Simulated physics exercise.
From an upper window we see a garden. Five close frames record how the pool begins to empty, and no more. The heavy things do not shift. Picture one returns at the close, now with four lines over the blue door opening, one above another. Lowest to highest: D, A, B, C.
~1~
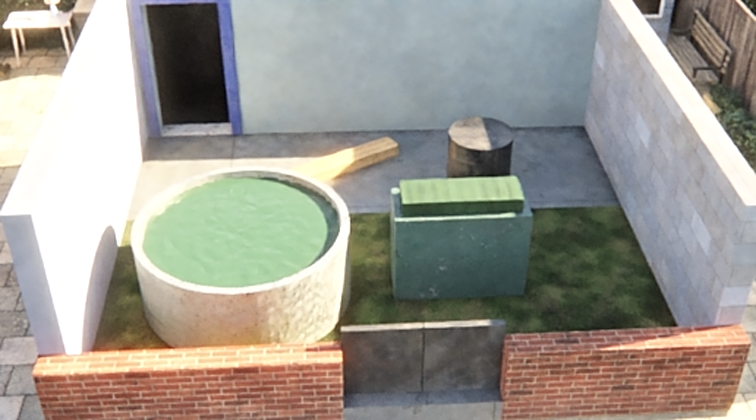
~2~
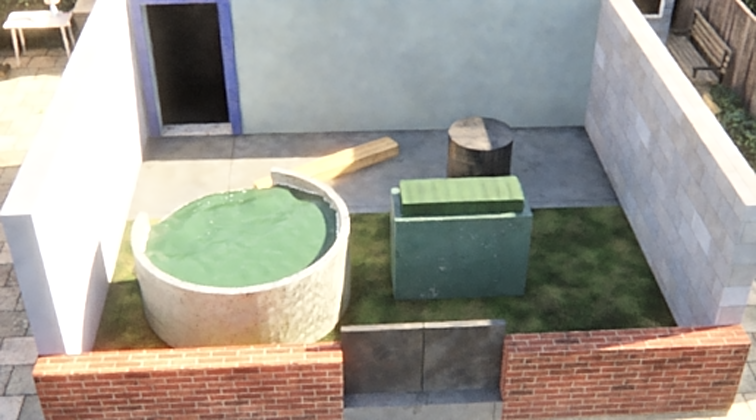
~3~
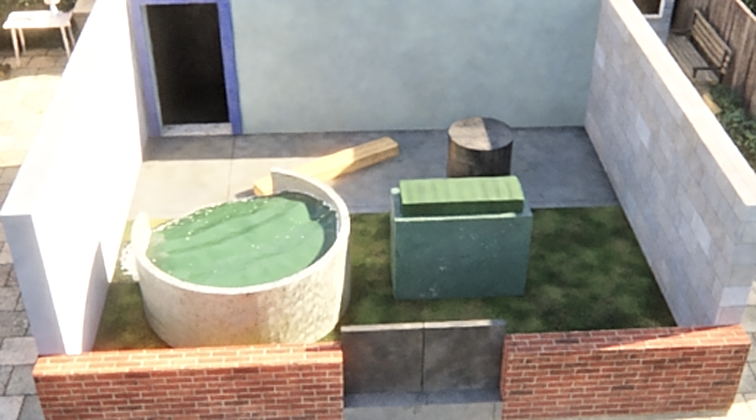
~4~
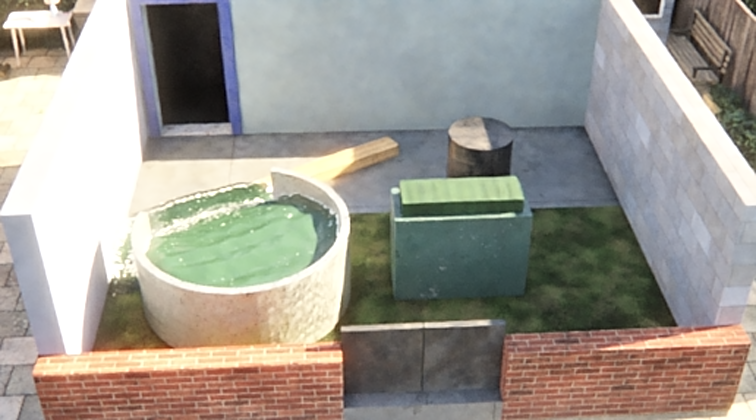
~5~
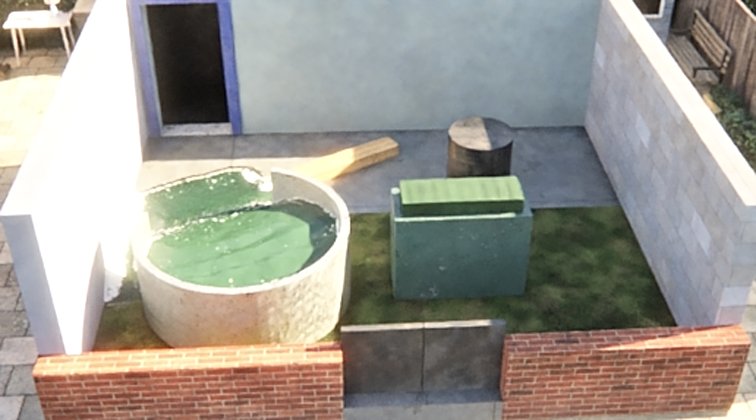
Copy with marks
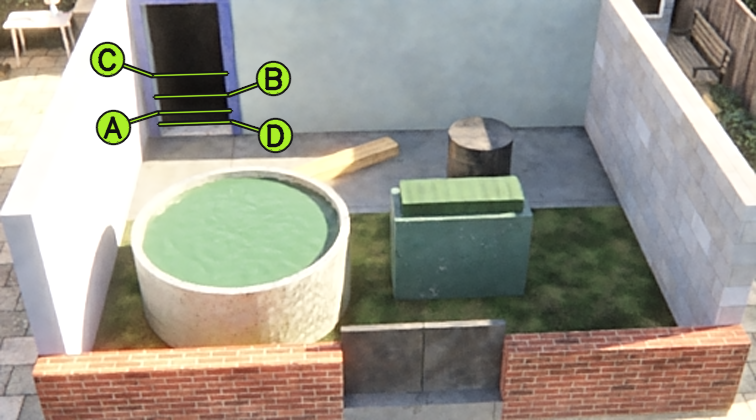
Round stone pool of green water in a walled garden breaking open at its back left rim, water pouring out behind it.
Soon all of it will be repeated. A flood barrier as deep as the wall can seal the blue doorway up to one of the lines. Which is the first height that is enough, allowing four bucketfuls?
That is height B.
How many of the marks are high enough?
Two.
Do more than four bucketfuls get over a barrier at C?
No.
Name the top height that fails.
Height A.
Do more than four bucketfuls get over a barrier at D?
Yes, it does.
In lime, A at (194, 111); B at (192, 95); C at (189, 74); D at (195, 123); from the bottom up D, A, B, C.
If A is chosen, about 12 bucketfuls get in.
If B is chosen, a splash gets over, under a bucket.
If C is chosen, nothing gets over.
If D is chosen, dozens of bucketfuls pour in.
